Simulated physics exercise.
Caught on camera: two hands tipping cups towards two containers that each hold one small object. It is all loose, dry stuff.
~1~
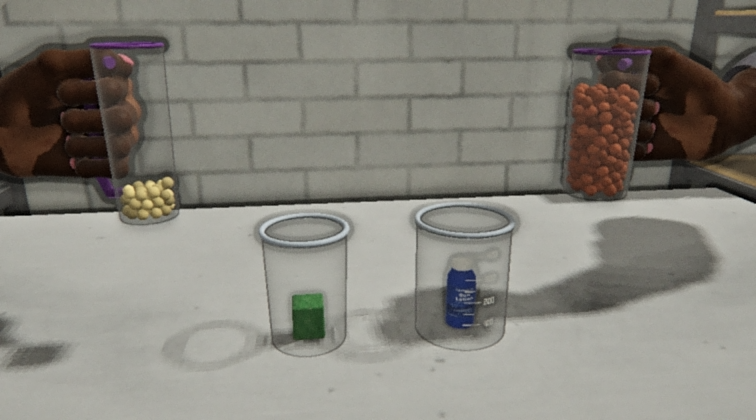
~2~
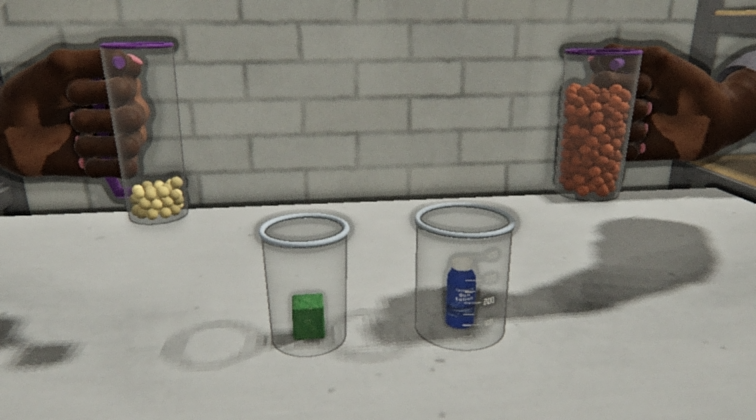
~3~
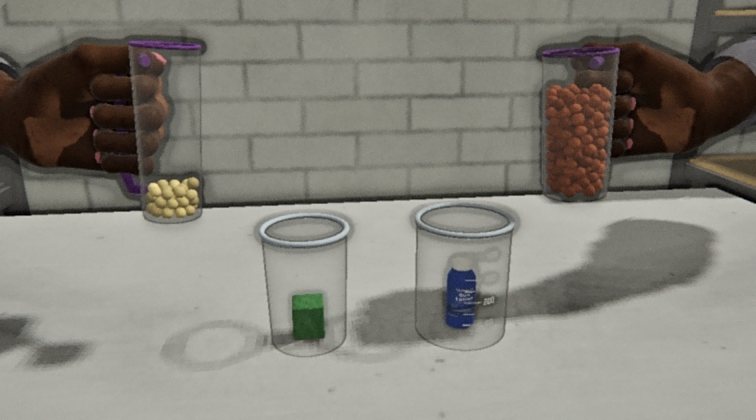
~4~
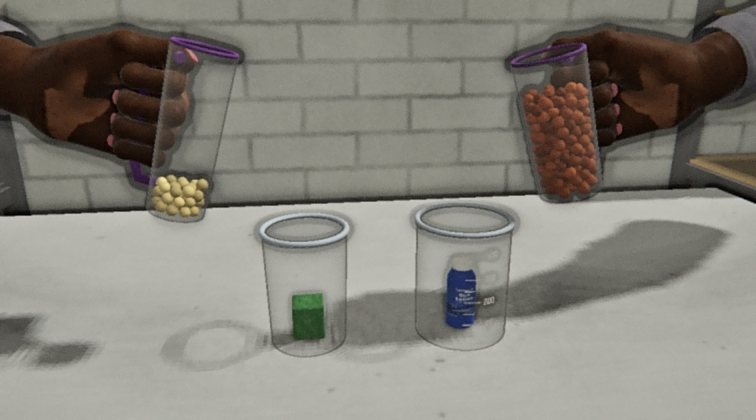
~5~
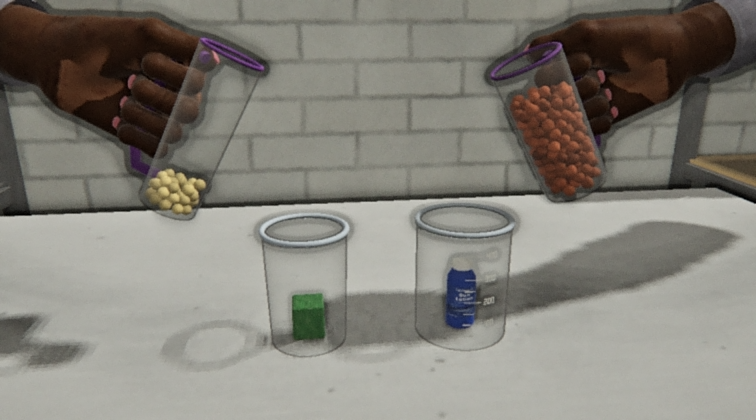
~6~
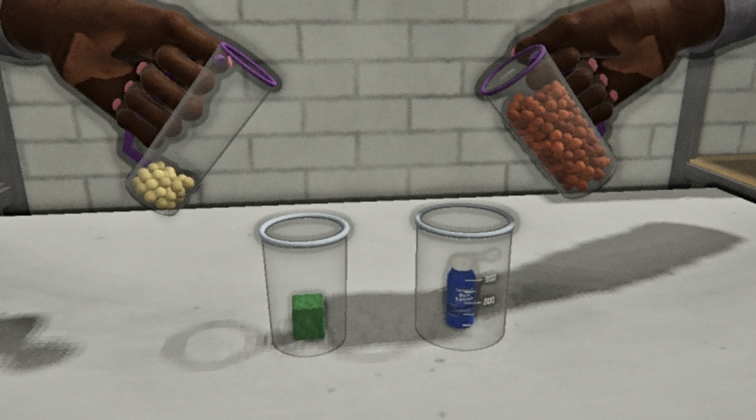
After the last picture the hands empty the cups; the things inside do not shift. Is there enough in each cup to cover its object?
Left thing pokes through, right thing pokes through.
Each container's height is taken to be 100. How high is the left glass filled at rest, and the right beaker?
The left one comes to around 25, the right one to 50.
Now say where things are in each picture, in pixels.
In the first picture, small block in the left glass at (308, 316), reaching about a third of the way up; left cup at (139, 134), nearly empty of soya beans; small bottle in the right beaker at (461, 292), reaching about half way up; right cup at (602, 124), three quarters full of clay pellets.
In the second picture, left cup at (149, 134), upright; right cup at (594, 125), upright.
In the third picture, left cup at (169, 134), tipped 4°; right cup at (577, 125), tipped 4°.
In the fourth picture, left cup at (190, 133), tipped 15°; right cup at (559, 126), tipped 15°.
In the fifth picture, left cup at (199, 133), tipped 27°; right cup at (551, 126), tipped 27°.
In the sixth picture, small block in the left glass at (308, 316); left cup at (199, 133), tipped 39°; small bottle in the right beaker at (461, 292); right cup at (551, 126), tipped 39°.
Then, 0.33 s past the last view, left glass empty, all of its cupful still in the cup; right beaker empty, all of its cupful still in the cup.
Then, 0.76 s past the last view, left glass empty, all of its cupful still in the cup; right beaker empty, all of its cupful still in the cup.
Then, 1.21 s past the last view, left glass nearly empty, about two thirds of its cupful still in the cup; right beaker nearly empty, about two thirds of its cupful still in the cup.
Finally, left glass a quarter full (surface near (308, 308)), nothing beside it; right beaker half full (surface near (462, 273)), nothing beside it; the left thing is still showing; the right thing is still showing.
